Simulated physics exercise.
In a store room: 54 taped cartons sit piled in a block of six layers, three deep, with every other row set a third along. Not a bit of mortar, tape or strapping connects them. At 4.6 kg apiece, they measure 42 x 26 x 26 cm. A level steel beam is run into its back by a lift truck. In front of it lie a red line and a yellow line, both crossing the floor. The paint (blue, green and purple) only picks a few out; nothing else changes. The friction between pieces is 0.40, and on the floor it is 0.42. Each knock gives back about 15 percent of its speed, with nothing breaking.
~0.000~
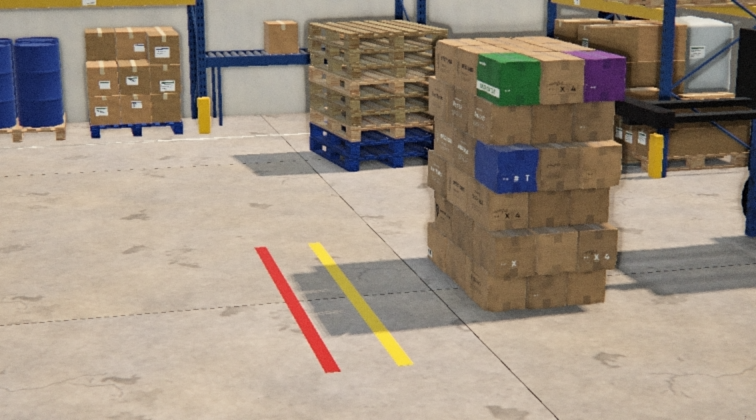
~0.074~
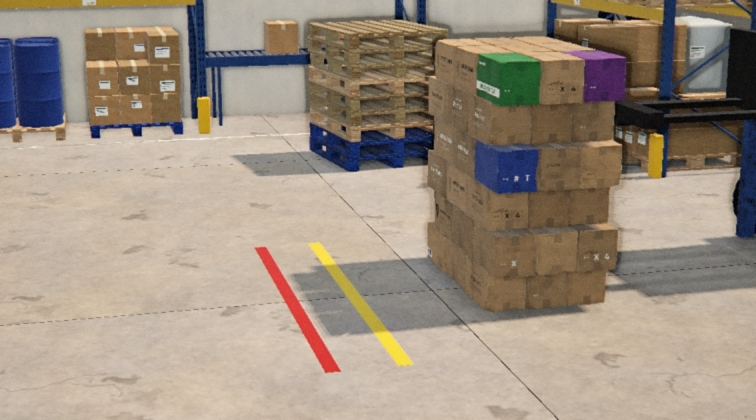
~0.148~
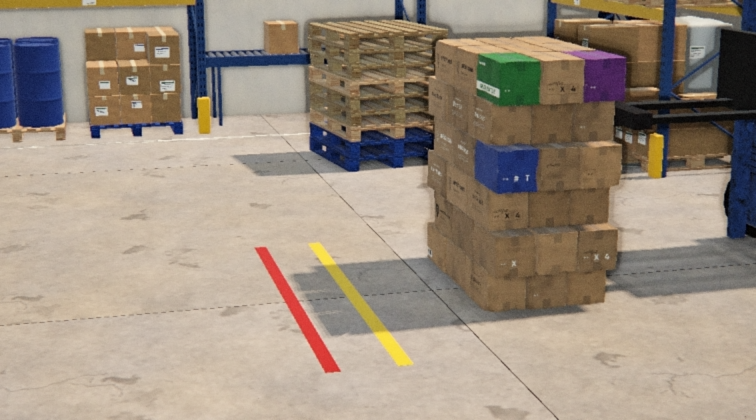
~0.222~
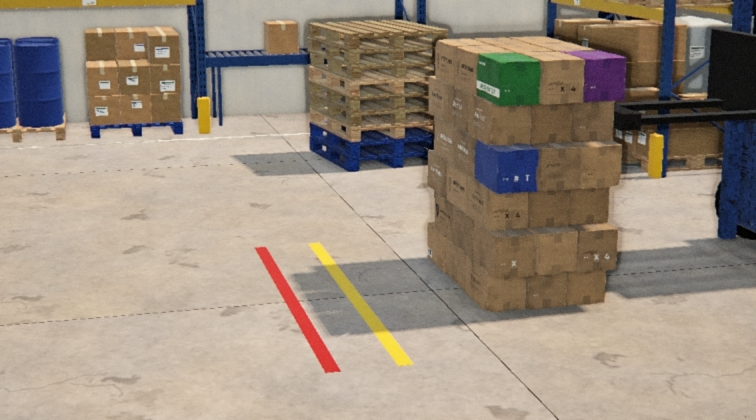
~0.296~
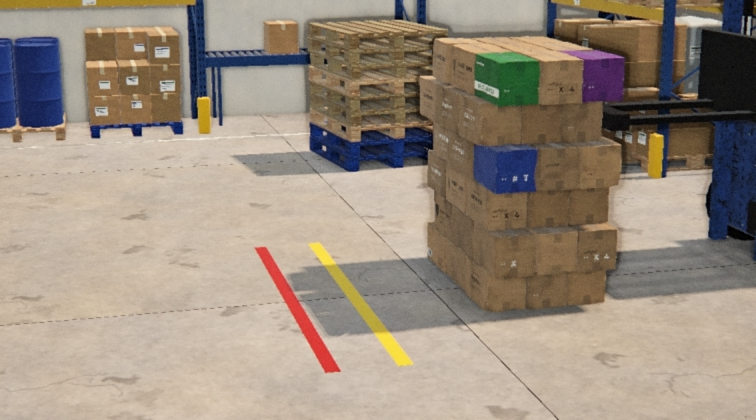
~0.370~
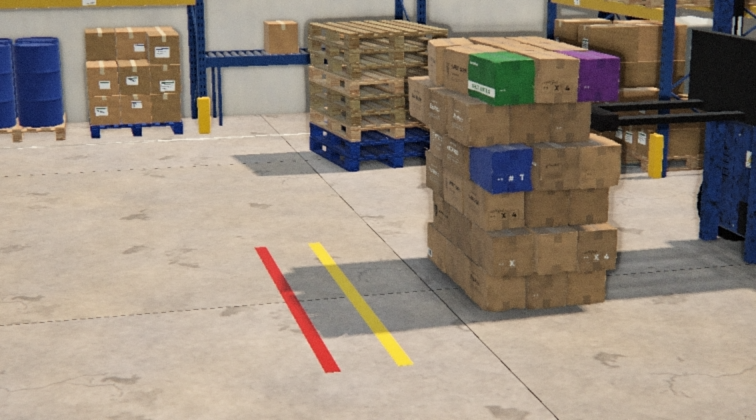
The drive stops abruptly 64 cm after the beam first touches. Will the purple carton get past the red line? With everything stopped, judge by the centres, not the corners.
Pretty sure it doesn't make it to the line.
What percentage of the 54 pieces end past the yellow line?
Roughly 35 in a hundred of them.
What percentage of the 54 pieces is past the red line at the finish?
Near enough 25 per cent of them, I reckon.
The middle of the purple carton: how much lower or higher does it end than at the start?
Lower by close to 120 cm.
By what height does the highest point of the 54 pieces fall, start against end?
Roughly 15 centimetres lower at the end.
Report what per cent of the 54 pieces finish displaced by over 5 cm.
70 percent of them have shifted.
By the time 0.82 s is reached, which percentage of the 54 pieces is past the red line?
0 per cent at that moment.
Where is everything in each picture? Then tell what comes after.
In the first frame (places mark the middle of the side facing us), beam (665, 120) 22 cm from the stack; yellow line, near end, (378, 328); red line, near end, (311, 334); purple carton (606, 80); blue carton (518, 172); green carton (520, 83); nothing disturbed.
In the second frame, beam (653, 121) 15 cm from the stack; purple carton (606, 80).
In the third frame, beam (642, 122) 7 cm from the stack; purple carton (606, 80).
In the fourth frame, beam (631, 122) 2 mm in; purple carton (606, 80).
In the fifth frame, beam (619, 123) 8 cm in; purple carton (604, 80); 12 disturbed, none past the red line.
In the sixth frame, beam (608, 123) 15 cm in; yellow line, near end, (378, 328); red line, near end, (311, 334); purple carton (600, 80) shifted 43 mm; green carton (515, 83) shifted 50 mm; blue carton (513, 172) shifted 34 mm; 23 disturbed, none past the red line.
After 0.82 s, none of the 54 cartons past the red line, 36 disturbed; purple carton leaning 74°; green carton leaning 35°.
After 1.36 s, 11 of the 54 cartons past the red line; purple carton upside down; blue carton on its side.
At rest (3.2 s), 14 of the 54 cartons past the red line; purple carton on its side; green carton on its side; blue carton on its side. As the last picture would show them, middles, purple carton near (589, 315), green carton near (124, 370).
